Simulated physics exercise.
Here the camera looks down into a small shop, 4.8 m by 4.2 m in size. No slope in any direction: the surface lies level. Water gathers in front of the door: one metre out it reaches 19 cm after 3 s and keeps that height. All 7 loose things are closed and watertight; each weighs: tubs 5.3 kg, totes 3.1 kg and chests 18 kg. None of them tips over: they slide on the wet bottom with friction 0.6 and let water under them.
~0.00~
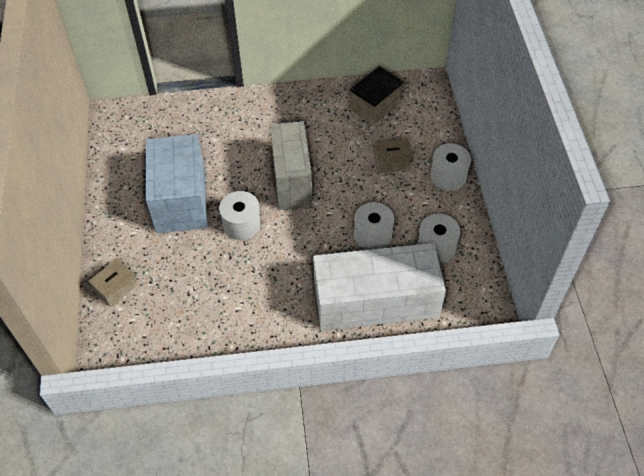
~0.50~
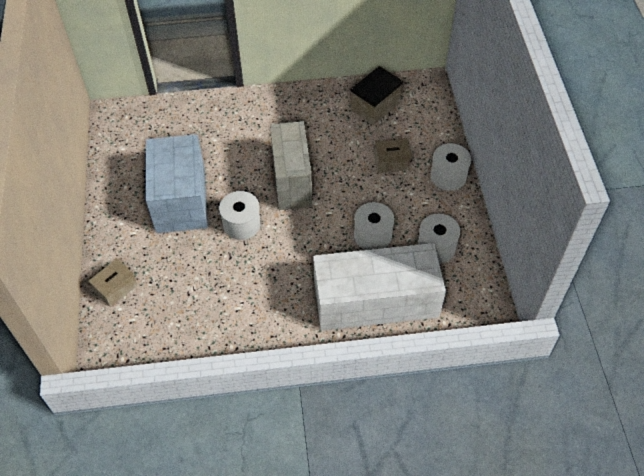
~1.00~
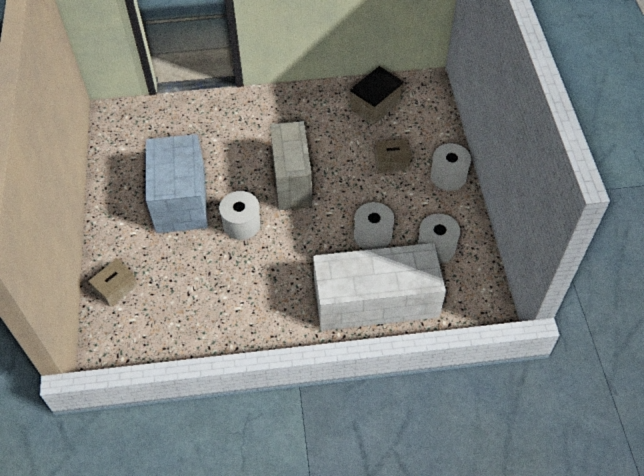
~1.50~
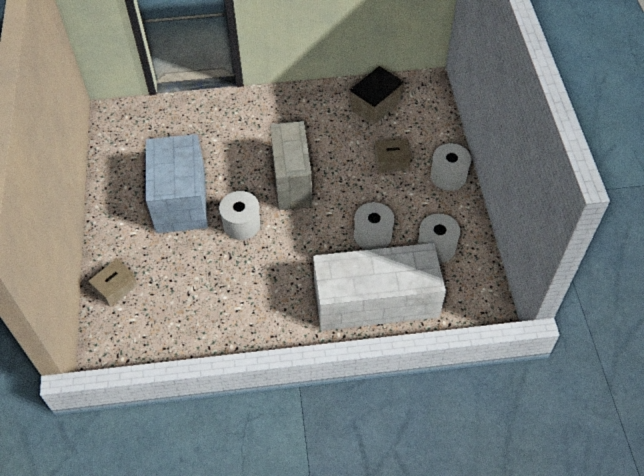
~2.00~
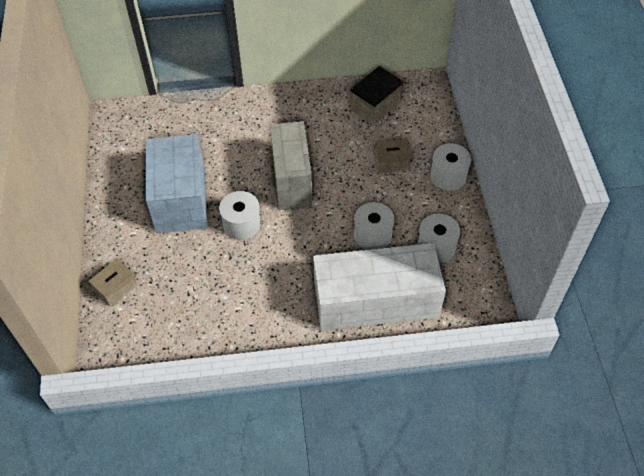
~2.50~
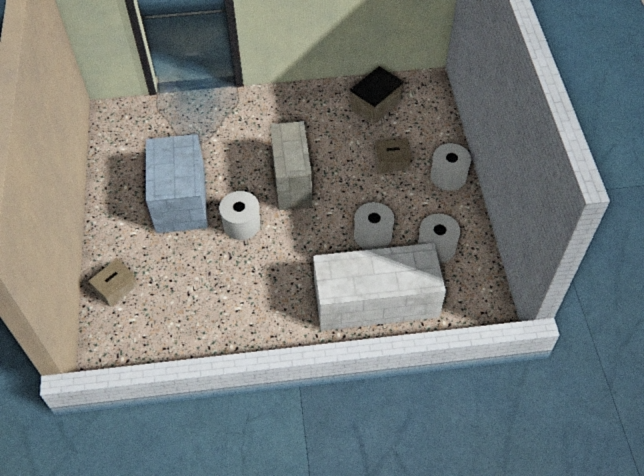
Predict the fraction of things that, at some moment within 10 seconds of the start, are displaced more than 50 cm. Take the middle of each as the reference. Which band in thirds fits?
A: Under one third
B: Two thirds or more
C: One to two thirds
Under one third.
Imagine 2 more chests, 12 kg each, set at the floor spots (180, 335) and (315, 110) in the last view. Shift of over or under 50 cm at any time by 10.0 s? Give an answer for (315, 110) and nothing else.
I'd say not far enough.
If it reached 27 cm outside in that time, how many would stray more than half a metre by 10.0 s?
Then 3 of them.
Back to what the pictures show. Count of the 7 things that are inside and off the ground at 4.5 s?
The number is 0.
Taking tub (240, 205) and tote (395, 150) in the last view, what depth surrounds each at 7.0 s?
First about 4 cm, second about 2 cm.
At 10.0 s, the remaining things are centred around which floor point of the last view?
Mean position approx. (362, 229).
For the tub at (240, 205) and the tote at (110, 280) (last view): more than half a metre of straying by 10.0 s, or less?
First beyond it, then beyond it.
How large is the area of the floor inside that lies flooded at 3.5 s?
The covered patch comes to about 3.5 m2.
After 3.5 s 0 of 7 are over 50 cm from their spots; 0 afloat.
After 4.5 s 0 of 7 are over 50 cm from their spots; 0 afloat.
After 7.0 s 2 of 7 are over 50 cm from their spots; 2 afloat.
After 10.0 s 2 of 7 are over 50 cm from their spots, and 2 have been at some point; 3 afloat.
